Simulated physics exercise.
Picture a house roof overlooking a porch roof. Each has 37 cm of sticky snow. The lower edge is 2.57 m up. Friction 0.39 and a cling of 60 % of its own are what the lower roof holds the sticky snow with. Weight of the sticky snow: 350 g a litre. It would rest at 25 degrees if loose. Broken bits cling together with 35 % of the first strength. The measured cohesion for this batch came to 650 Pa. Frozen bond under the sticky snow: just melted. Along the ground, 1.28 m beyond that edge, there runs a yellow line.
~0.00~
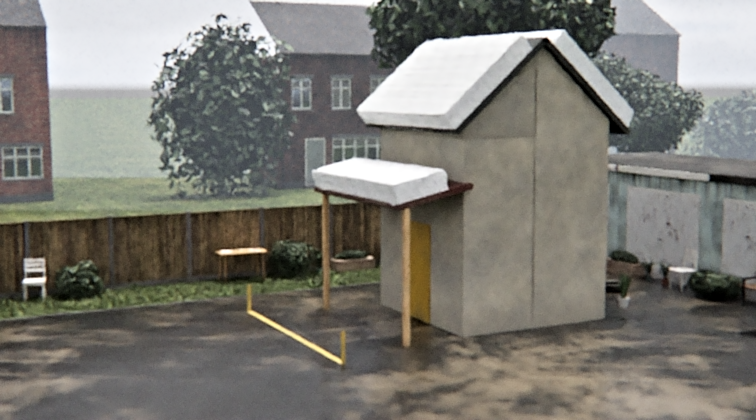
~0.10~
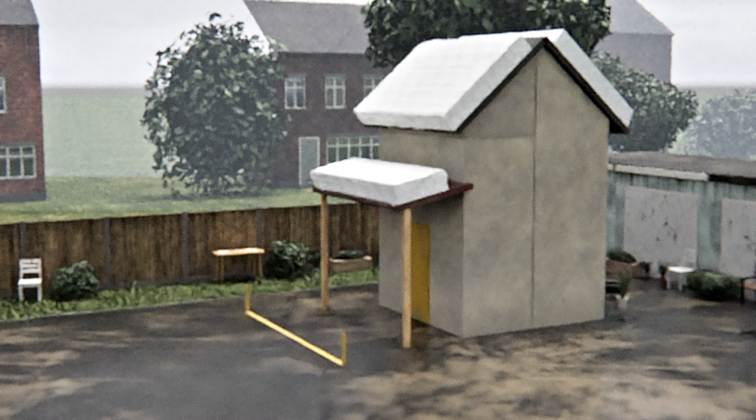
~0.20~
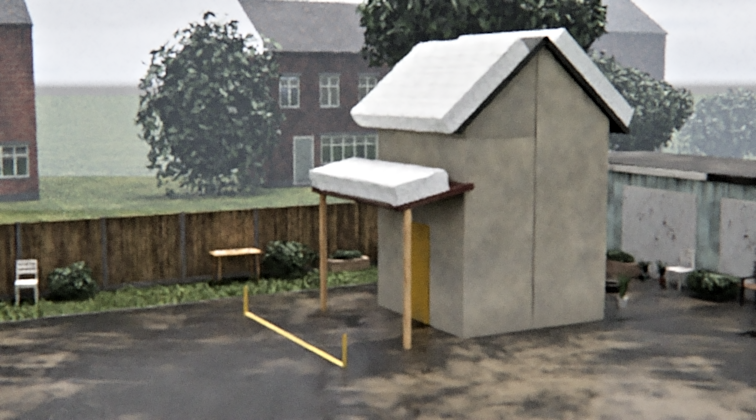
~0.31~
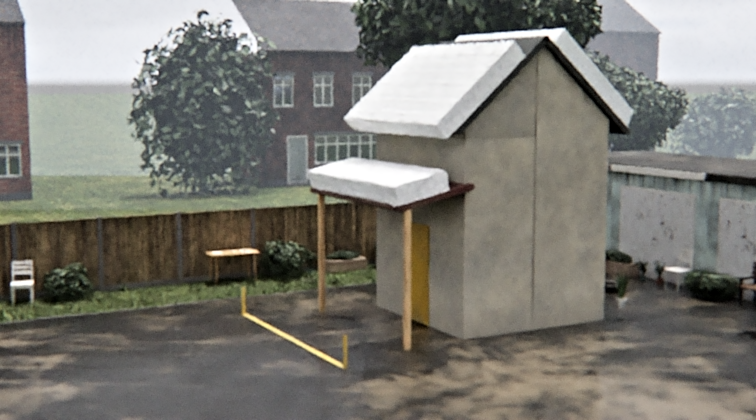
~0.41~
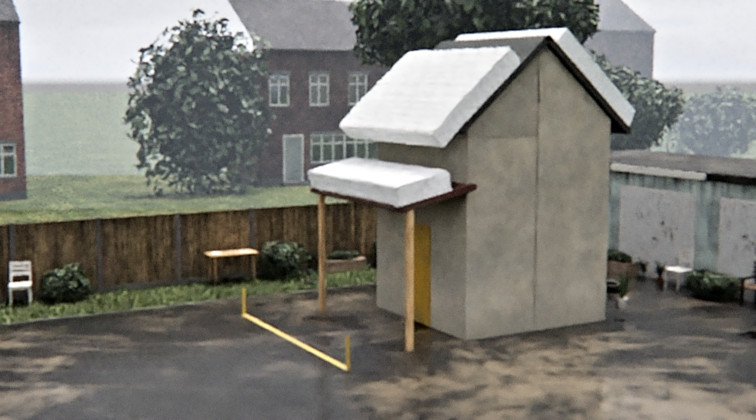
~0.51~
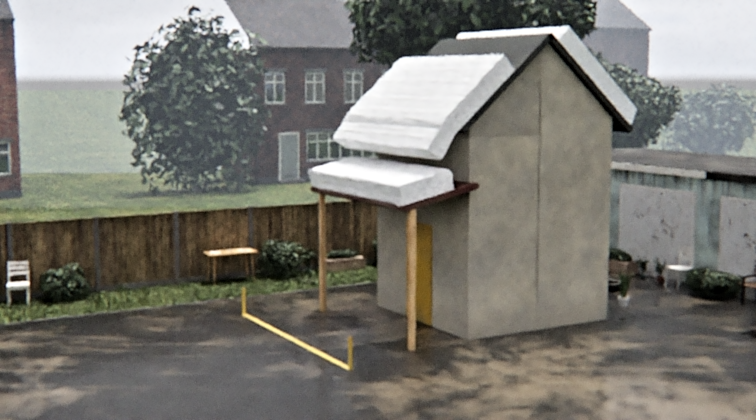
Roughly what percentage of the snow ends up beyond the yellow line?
Around 58 %.
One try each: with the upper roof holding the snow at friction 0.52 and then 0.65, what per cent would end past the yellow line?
About 45 % in the first try and about 35 % in the second.
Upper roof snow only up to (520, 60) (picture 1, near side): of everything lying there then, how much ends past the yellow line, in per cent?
50 %.
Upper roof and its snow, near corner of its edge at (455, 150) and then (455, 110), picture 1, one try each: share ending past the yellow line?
Try 1: Near 50 %; try 2: Near 55 %.
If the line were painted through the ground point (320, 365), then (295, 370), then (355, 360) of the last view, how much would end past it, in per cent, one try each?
50 %, then 40 %, then 65 %.
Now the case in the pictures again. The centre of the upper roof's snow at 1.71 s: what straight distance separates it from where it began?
Straight-line shift: Roughly 5.4 m.
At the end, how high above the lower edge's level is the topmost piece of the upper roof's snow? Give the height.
Roughly 0.6 m.
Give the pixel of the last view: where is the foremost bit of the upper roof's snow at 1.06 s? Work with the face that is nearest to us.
Position: About (365, 211).
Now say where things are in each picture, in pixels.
The first picture shows leading edge of the sticky snow at (454, 119).
The second picture shows leading edge of the sticky snow at (453, 120), its middle shifted 2.9 cm, 2 % of it past the upper edge, in one piece.
The third picture shows leading edge of the sticky snow at (451, 123), its middle shifted 11 cm, 5 % of it past the upper edge, in one piece.
The fourth picture shows leading edge of the sticky snow at (447, 129), its middle shifted 24 cm, 12 % of it past the upper edge, in one piece.
The fifth picture shows leading edge of the sticky snow at (443, 123), its middle shifted 43 cm, 21 % of it past the upper edge, in one piece.
The sixth picture shows leading edge of the sticky snow at (436, 133), its middle shifted 68 cm, 32 % of it past the upper edge, cracking.
After 1.06 s, 4 % is below the lower edge and 0 % is past the line.
After 1.71 s, 74 % is below the lower edge and 48 % is past the line.
After 2.35 s, 77 % is below the lower edge and 58 % is past the line.
After 3.00 s, 77 % is below the lower edge and 58 % is past the line.
After 3.10 s, at the end, 77 % is below the lower edge and 58 % is past the line.
